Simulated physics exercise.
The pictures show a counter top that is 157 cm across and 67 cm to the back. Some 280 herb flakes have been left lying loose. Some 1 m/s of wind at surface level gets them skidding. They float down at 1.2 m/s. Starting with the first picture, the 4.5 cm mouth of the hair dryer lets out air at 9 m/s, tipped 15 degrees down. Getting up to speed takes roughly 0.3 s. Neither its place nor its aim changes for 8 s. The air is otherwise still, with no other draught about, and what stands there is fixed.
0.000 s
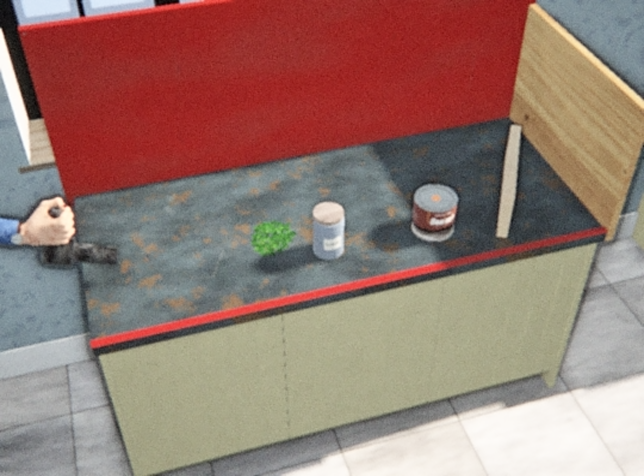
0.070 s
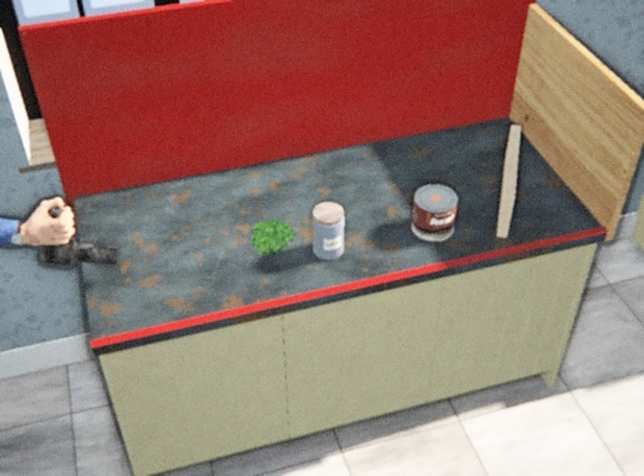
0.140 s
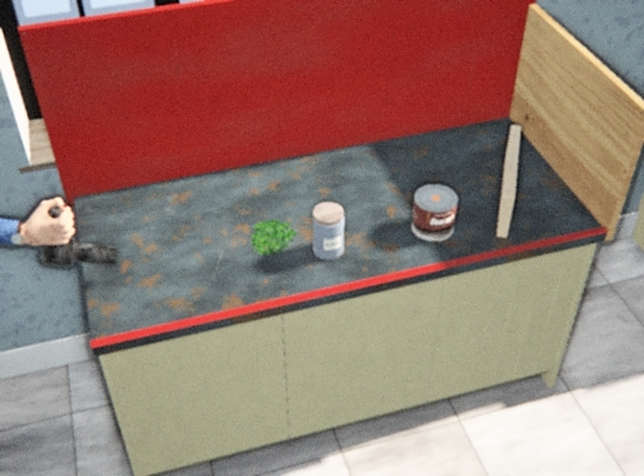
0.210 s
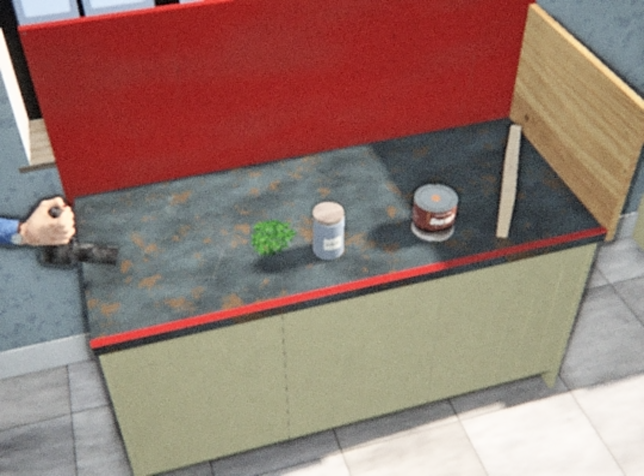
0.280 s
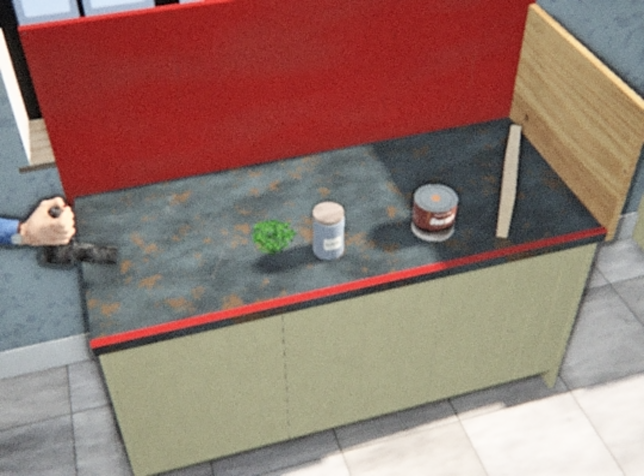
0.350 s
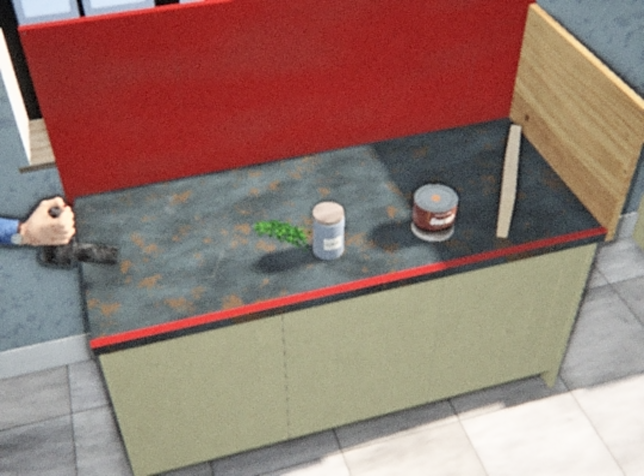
On a dark, rust-flecked counter top, a hand at the left held a hair dryer toward a small heap of green herb flakes, which sat still, then spread rightward to a jar.
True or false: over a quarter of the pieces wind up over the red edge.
False.
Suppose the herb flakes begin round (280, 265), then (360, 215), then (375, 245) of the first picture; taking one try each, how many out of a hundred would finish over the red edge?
Results, one try each: 70 %, 0 %, 20 %.
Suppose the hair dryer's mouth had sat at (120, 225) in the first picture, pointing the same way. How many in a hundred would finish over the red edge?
Result: Approx. 50 %.
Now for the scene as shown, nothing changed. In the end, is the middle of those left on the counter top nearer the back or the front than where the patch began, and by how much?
The middle sits nearer the rear edge now, some 25 cm away from where it began.
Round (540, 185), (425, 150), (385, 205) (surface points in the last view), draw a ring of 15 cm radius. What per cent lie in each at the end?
Estimates in listed order: 10 %; 20 %; 0 %.
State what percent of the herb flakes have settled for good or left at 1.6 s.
Some 10 per cent.
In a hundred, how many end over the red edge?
Roughly 0 percent, I'd say.
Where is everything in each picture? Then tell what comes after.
The middle of the herb flakes is near (272, 239), none has stirred yet and the mouth of the hair dryer is at (117, 256), in the first frame.
The middle of the herb flakes is near (273, 238), none has stirred yet and the red edge is centred on (368, 286), in the second frame.
The middle of the herb flakes is near (273, 238), none has stirred yet, the top of a jar is at (328, 212) and the top of a tin is at (436, 198), in the third frame.
The middle of the herb flakes is near (273, 238) and none has stirred yet, in the fourth frame.
The middle of the herb flakes is near (273, 238) and about 5 % have left their places, in the fifth frame.
The middle of the herb flakes is near (285, 231), the farthest in sight from the hair dryer is at (309, 233) and about 55 % have left their places, in the sixth frame.
After 1.6 s, 0 % are over the red edge; the middle of those still in play is near (454, 164); 9 % have settled or left.
After 2.6 s, 0 % are over the red edge; the middle of those still in play is near (479, 155); 12 % have settled or left.
After 4.4 s, 0 % are over the red edge; the middle of those still in play is near (487, 150); 24 % have settled or left.
After 8.0 s, at the end, 0 % are over the red edge; the middle of those still in play is near (491, 147).
